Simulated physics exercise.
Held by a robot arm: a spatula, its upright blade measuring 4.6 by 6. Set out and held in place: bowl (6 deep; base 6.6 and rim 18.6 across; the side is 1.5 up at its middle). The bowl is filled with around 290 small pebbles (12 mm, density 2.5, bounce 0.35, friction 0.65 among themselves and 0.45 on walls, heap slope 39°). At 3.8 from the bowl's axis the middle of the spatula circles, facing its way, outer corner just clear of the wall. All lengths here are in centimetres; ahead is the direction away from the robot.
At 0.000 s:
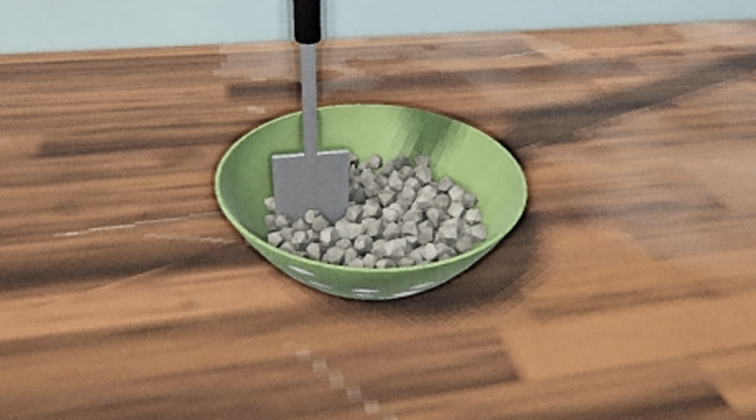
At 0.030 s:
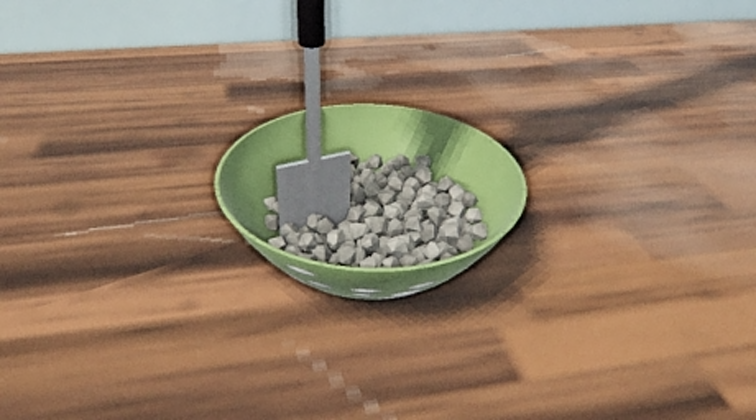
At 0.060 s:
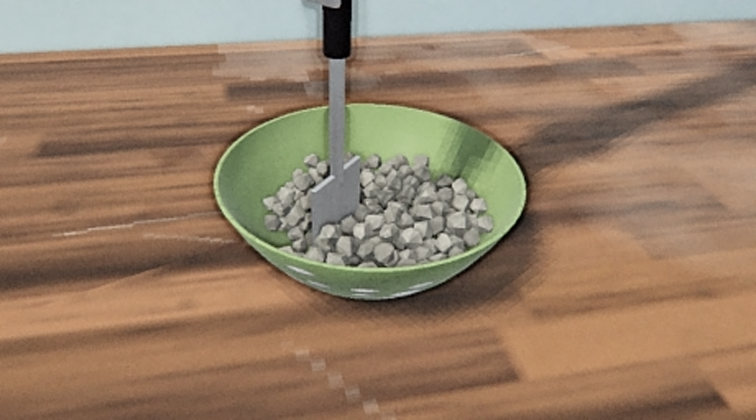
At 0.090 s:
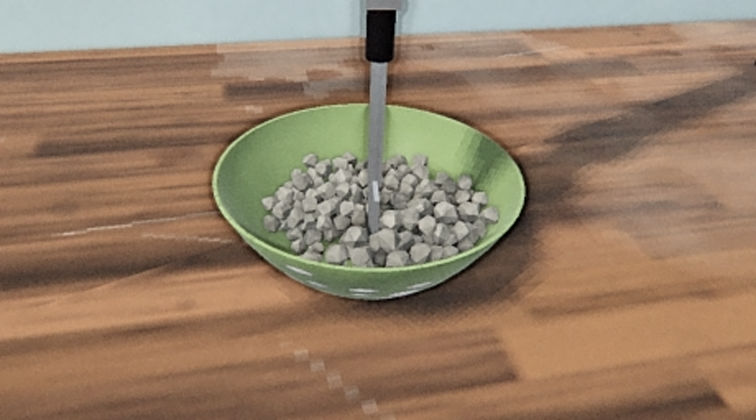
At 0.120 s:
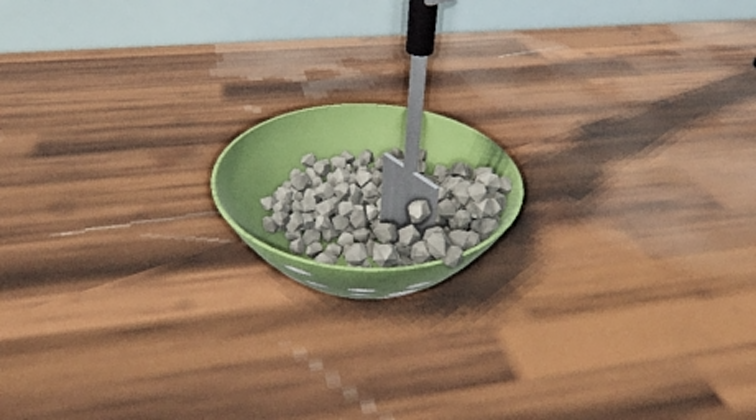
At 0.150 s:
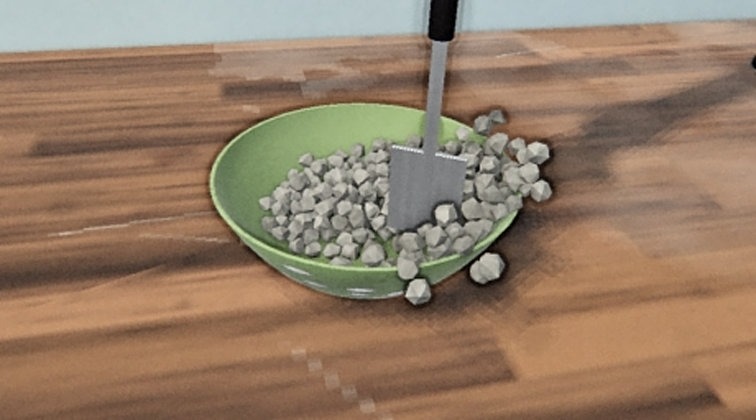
A robot arm swept a grey spatula from left to right through a green bowl of small grey pebbles, turning the blade as it went, and several pebbles spilled over the right rim.
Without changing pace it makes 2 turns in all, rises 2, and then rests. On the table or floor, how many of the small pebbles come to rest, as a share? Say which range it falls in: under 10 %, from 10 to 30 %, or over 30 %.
It falls over 30 %.
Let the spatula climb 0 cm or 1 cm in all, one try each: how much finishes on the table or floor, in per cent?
60 and 55 %.
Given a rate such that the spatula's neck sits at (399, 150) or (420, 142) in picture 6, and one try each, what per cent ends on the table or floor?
Roughly 25 and 35 percent, in that order.
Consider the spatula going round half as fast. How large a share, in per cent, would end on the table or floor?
My guess is about 15 per cent.
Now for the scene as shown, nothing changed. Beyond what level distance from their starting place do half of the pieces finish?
Somewhere around 10 centimetres.
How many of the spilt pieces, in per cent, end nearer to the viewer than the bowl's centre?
Close to 40 percent, I reckon.
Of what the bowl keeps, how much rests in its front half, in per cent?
About 50 %.
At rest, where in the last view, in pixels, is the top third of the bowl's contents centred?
Roughly at pixel (361, 224).
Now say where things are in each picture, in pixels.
In the first picture, spatula neck at (310, 131), 0° round; upper third of the load around (384, 208), from x 275 to 480, top at y 160; 286 in the bowl.
In the second picture, spatula neck at (314, 137), 13° round; upper third of the load around (385, 212), from x 275 to 480, top at y 160.
In the third picture, spatula neck at (337, 150), 46° round; upper third of the load around (393, 224), from x 270 to 485, top at y 160.
In the fourth picture, spatula neck at (375, 154), 81° round; upper third of the load around (410, 219), from x 270 to 490, top at y 160.
In the fifth picture, spatula neck at (412, 147), 115° round; upper third of the load around (442, 204), from x 270 to 505, top at y 155; 283 in the bowl, 3 in flight or on the tool.
In the sixth picture, spatula neck at (432, 130), 150° round; upper third of the load around (467, 178), from x 270 to 540, top at y 120; 278 in the bowl, 8 in flight or on the tool.
After 0.34 s, 9° round, highest piece 9 above the table; 191 in the bowl, 42 on the table or floor, 53 in flight or on the tool.
After 0.53 s, 227° round, highest piece 6 above the table; 168 in the bowl, 113 on the table or floor, 5 in flight or on the tool.
After 0.82 s, 0° round, highest piece 4 above the table; 168 in the bowl, 118 on the table or floor.
After 1.52 s, 0° round, highest piece 4 above the table; 168 in the bowl, 118 on the table or floor.
At rest, 168 in the bowl, 118 on the table or floor. That is 41 % on the table or floor.
